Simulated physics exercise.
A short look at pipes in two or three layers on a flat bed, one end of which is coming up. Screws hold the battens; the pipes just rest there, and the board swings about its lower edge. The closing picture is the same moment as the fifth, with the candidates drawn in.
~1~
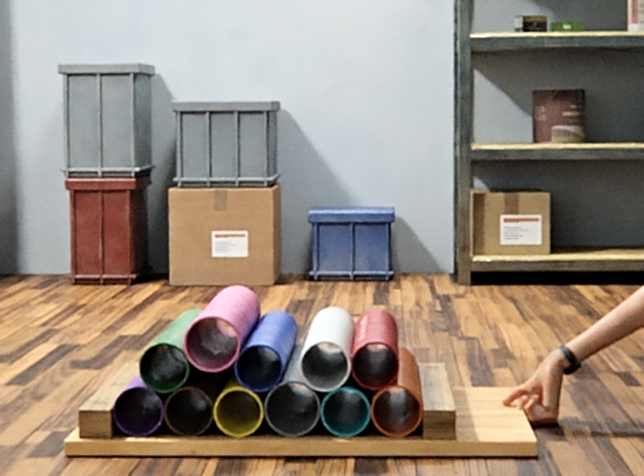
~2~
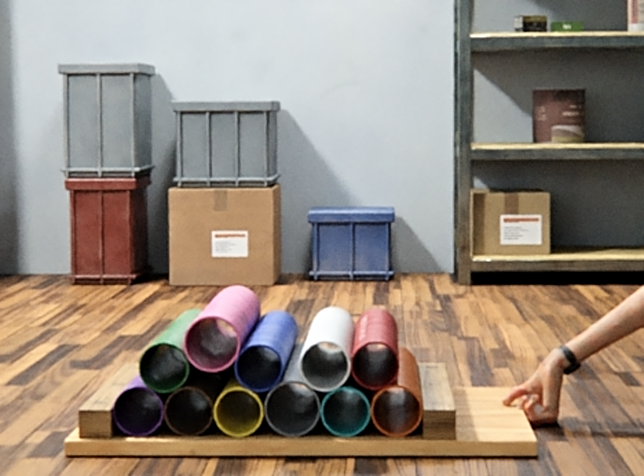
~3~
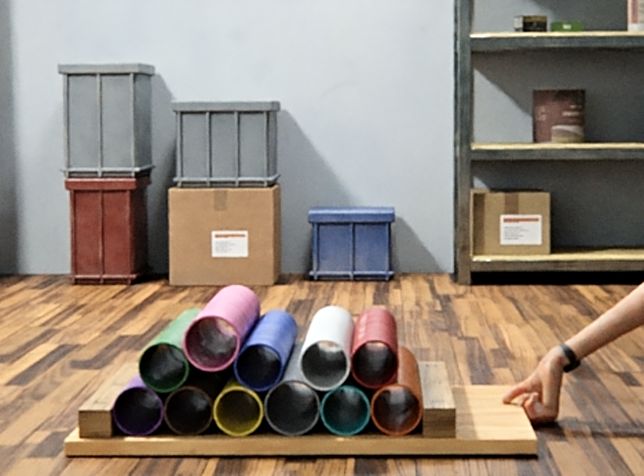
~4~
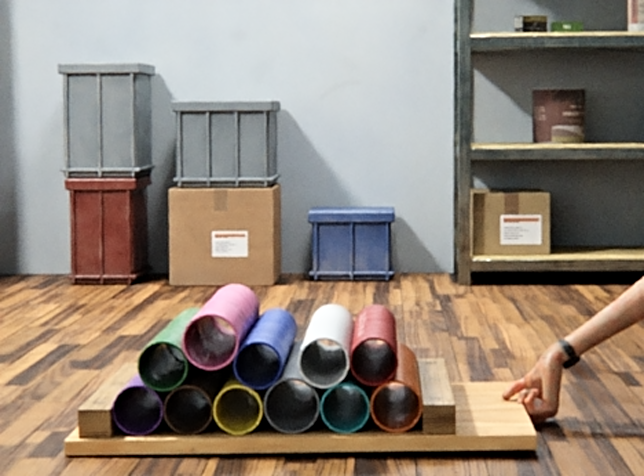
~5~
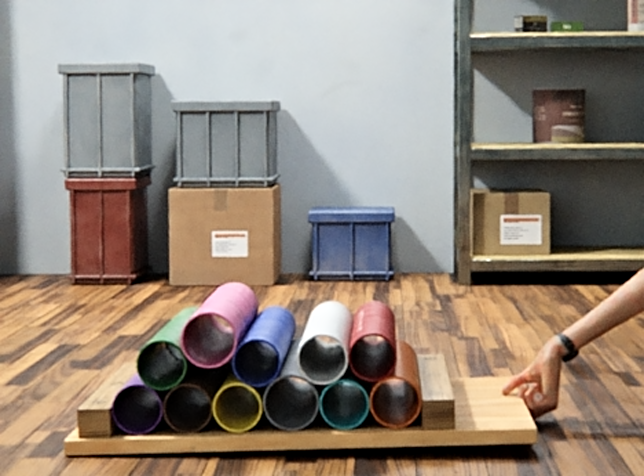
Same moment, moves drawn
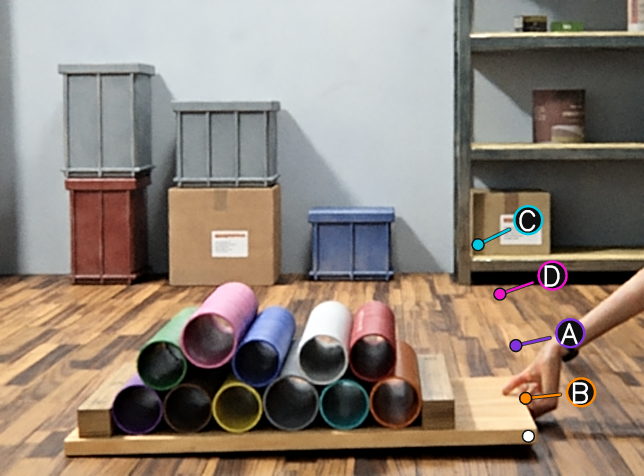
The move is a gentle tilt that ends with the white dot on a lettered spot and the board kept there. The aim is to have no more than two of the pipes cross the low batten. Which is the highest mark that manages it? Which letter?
It can be raised to D.
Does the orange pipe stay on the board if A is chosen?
Yes.
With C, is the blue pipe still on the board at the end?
The blue pipe: No.
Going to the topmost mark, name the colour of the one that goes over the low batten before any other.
The green one.
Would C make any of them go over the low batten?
Yes, at C.
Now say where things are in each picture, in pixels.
The first picture shows blue pipe (259, 368); green pipe (164, 367); red pipe (375, 365).
The second picture shows red pipe (375, 365); pink pipe (212, 343).
The third picture shows board (307, 404); orange pipe (397, 410); red pipe (375, 364); grey pipe (292, 408).
The fourth picture shows board (307, 402); purple pipe (138, 410); brown pipe (189, 410).
The fifth picture shows board (307, 399); purple pipe (137, 409); brown pipe (188, 409).
On the marked copy, A at (516, 345); B at (526, 398); C at (478, 245); D at (500, 294); the white dot at (528, 436).
Taking D. A third of the way, board at 14°.
Two thirds of the way, board at 19°.
When it is over, board at 19°, two over the low batten (green, pink).
As for the rest, A one over the low batten (green); B none over the low batten; C five over the low batten.
